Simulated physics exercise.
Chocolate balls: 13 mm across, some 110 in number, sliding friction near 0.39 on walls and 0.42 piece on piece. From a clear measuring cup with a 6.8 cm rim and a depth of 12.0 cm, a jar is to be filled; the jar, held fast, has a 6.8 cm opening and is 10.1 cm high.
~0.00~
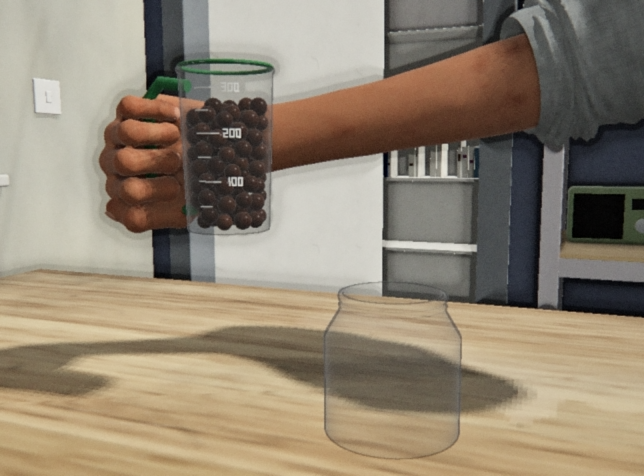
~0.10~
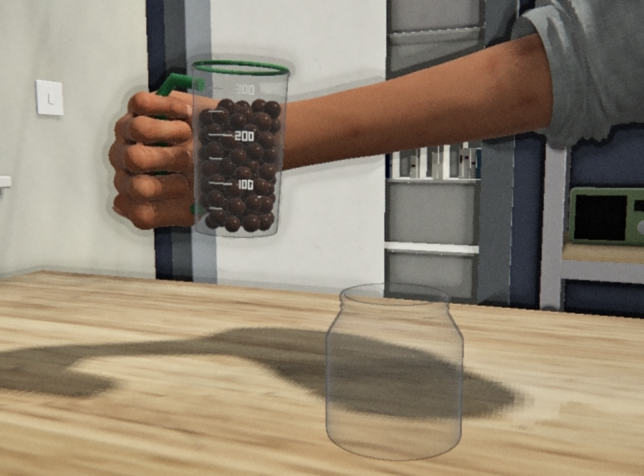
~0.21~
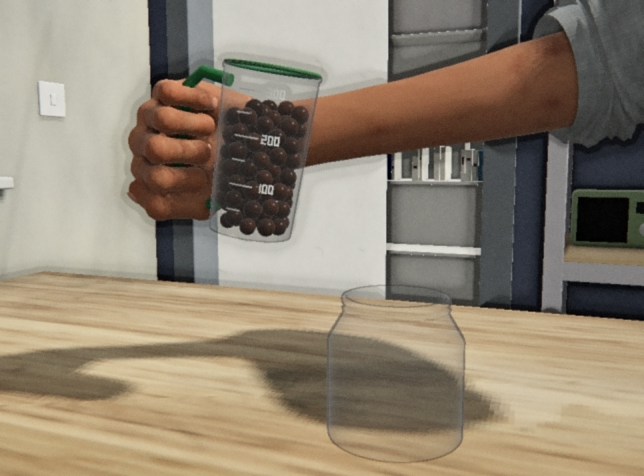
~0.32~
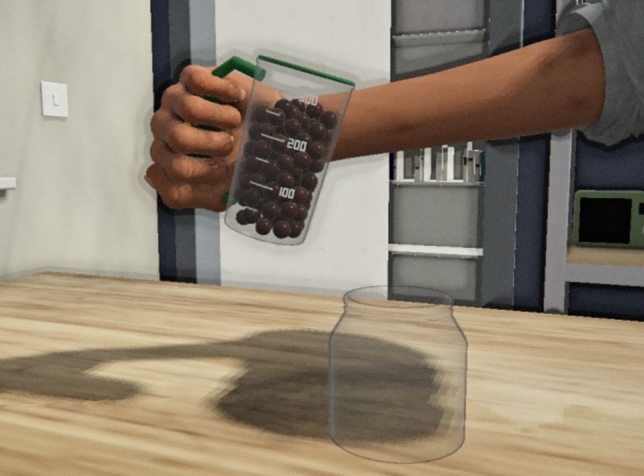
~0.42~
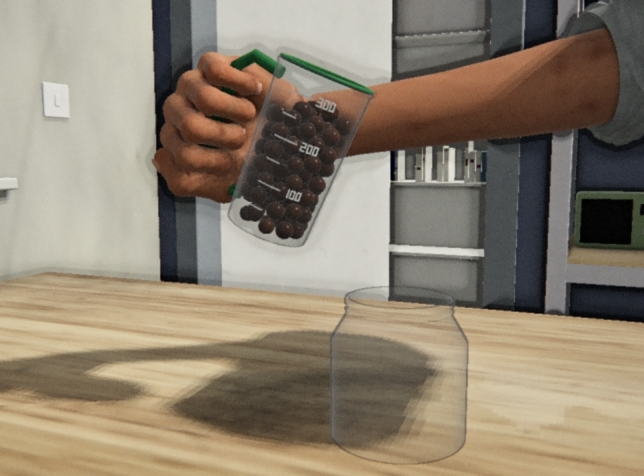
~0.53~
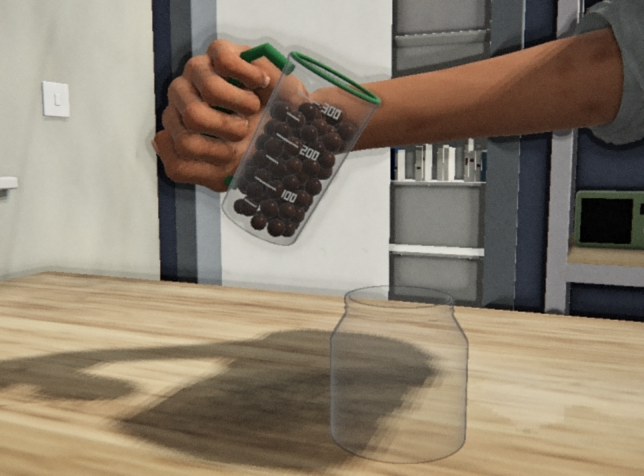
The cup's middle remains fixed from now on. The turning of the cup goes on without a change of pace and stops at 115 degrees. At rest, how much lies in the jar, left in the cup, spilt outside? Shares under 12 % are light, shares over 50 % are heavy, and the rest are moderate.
As I see it, jar - the majority, still above - barely any, spilt - barely any.
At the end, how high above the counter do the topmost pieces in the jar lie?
6.0 cm.
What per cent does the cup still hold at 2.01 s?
40 per cent.
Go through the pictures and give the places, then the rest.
Cup at (228, 150), tilt 0 degrees, lip at (267, 65), moved 0.0 cm; middle of the pieces at (225, 158); jar at (392, 362), in the first frame.
Cup at (239, 151), tilt 3 degrees, lip at (283, 69), moved 0.8 cm; middle of the pieces at (236, 160), in the second frame.
Cup at (261, 152), tilt 10 degrees, lip at (316, 76), moved 2.5 cm; middle of the pieces at (257, 161), in the third frame.
Cup at (285, 153), tilt 17 degrees, lip at (350, 83), moved 4.3 cm; middle of the pieces at (280, 161), in the fourth frame.
Cup at (296, 153), tilt 24 degrees, lip at (369, 92), moved 5.1 cm; middle of the pieces at (290, 161), in the fifth frame.
Cup at (296, 153), tilt 31 degrees, lip at (376, 102), moved 5.1 cm; middle of the pieces at (290, 160); jar at (398, 366). The cup's pace is about 65 degrees a second, in the sixth frame.
After 1.13 s, tilt 71 degrees; the cup holds 100 %, the jar 0 %.
After 1.52 s, tilt 97 degrees; the cup holds 95 %, the jar 0 %.
After 2.01 s, tilt 115 degrees; the cup holds 40 %, the jar 50 %.
At rest (3.1 s), jar 100 %, still above 0 %, spilt 0 %.
